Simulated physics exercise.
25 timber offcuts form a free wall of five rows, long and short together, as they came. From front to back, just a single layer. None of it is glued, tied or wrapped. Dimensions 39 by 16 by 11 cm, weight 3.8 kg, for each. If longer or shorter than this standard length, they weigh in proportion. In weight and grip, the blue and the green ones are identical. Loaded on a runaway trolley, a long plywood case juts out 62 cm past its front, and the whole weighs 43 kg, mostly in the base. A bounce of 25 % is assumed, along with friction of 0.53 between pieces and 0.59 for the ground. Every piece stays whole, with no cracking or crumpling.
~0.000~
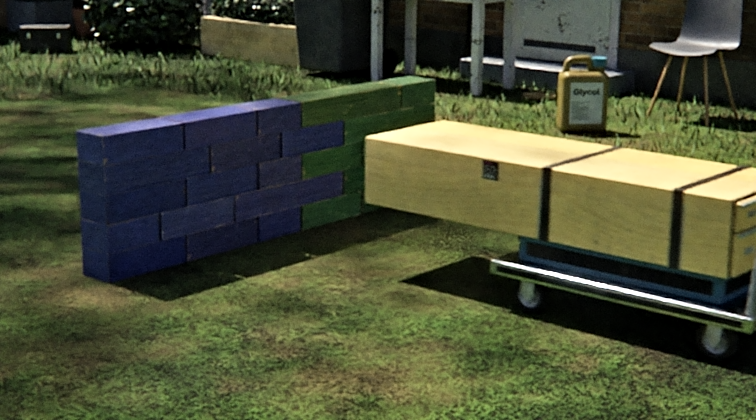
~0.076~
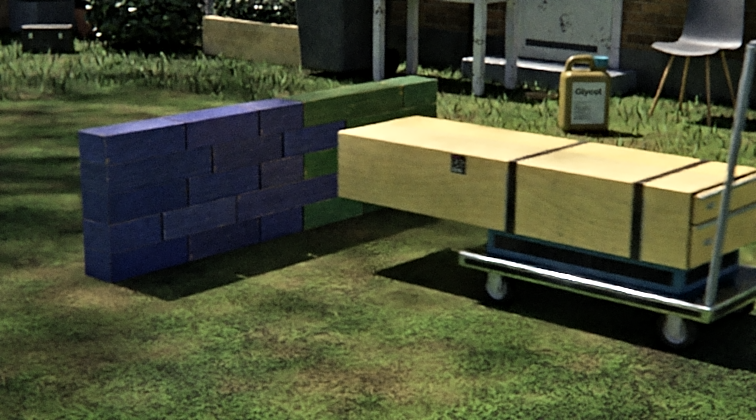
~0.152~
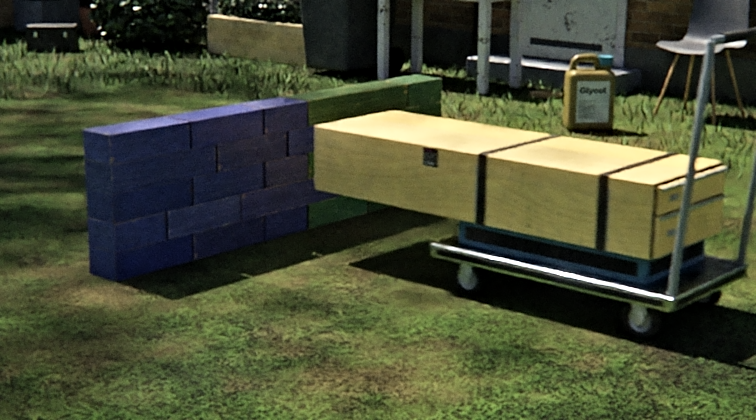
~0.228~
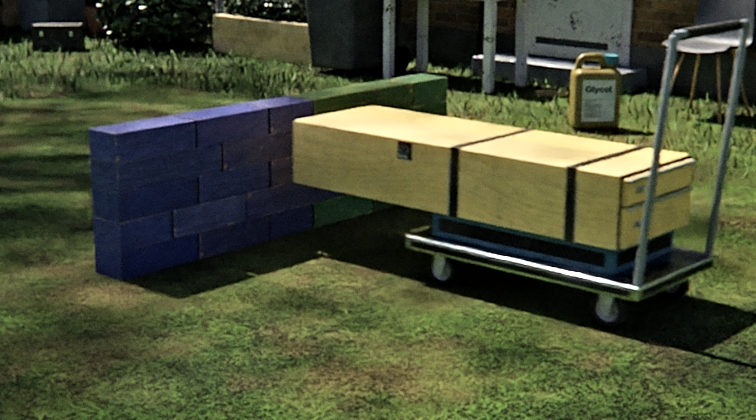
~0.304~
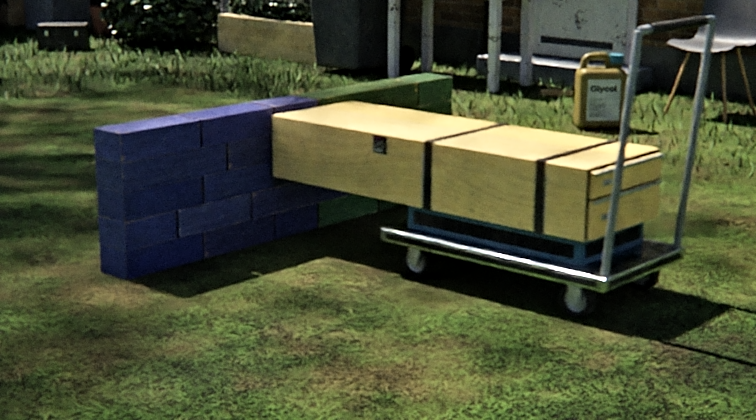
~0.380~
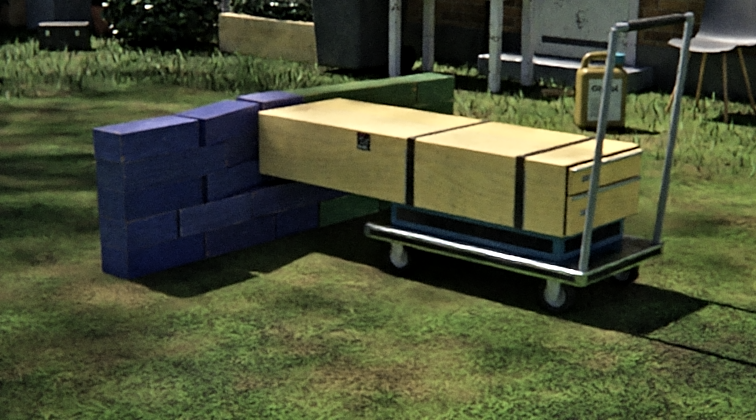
To begin with, a long wooden crate strapped on a wheeled trolley sits to the right of a low wall of blue and green blocks on grass. The trolley rolls left, closing the gap, until the crate's end pushes into the wall and shifts some blocks slightly out of line.
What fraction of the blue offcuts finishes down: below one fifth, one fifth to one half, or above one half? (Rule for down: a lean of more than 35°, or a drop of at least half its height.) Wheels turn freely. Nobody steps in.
The count down is greater than one half of the total.
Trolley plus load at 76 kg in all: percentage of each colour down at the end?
Blue 70, green 40 per cent.
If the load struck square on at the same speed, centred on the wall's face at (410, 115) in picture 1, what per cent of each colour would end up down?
Down at the end: Blue 0 percent, green 50 percent.
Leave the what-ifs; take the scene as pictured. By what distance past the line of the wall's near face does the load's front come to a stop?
It ends up roughly 80 cm beyond.
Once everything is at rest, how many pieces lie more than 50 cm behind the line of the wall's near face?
Estimate: Some 6.
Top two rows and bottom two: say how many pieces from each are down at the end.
I count 9 from the top and 2 from the bottom.
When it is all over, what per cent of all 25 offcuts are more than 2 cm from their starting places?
That comes to 70 in a hundred.
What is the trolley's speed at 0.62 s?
Speed: Close to 0.7 m/s.
After 0.62 s, load 26 cm past the wall's line, still rolling; 4 of the 15 blue offcuts down (4 of 25 in all colours); top blue offcut leaning 33°, 12 cm lower; top green offcut leaning 27°, 46 mm lower.
After 0.96 s, load 50 cm past the wall's line, still rolling; 10 of the 15 blue offcuts down (14 of 25 in all colours); top blue offcut upside down; top green offcut on its side.
At rest (2.1 s), load 80 cm past the wall's line, stopped; 10 of the 15 blue offcuts down (14 of 25 in all colours); top blue offcut upside down; top green offcut upside down. That is 67 per cent. As the last picture would show them, middles, top blue offcut near (131, 173), top green offcut near (296, 160).
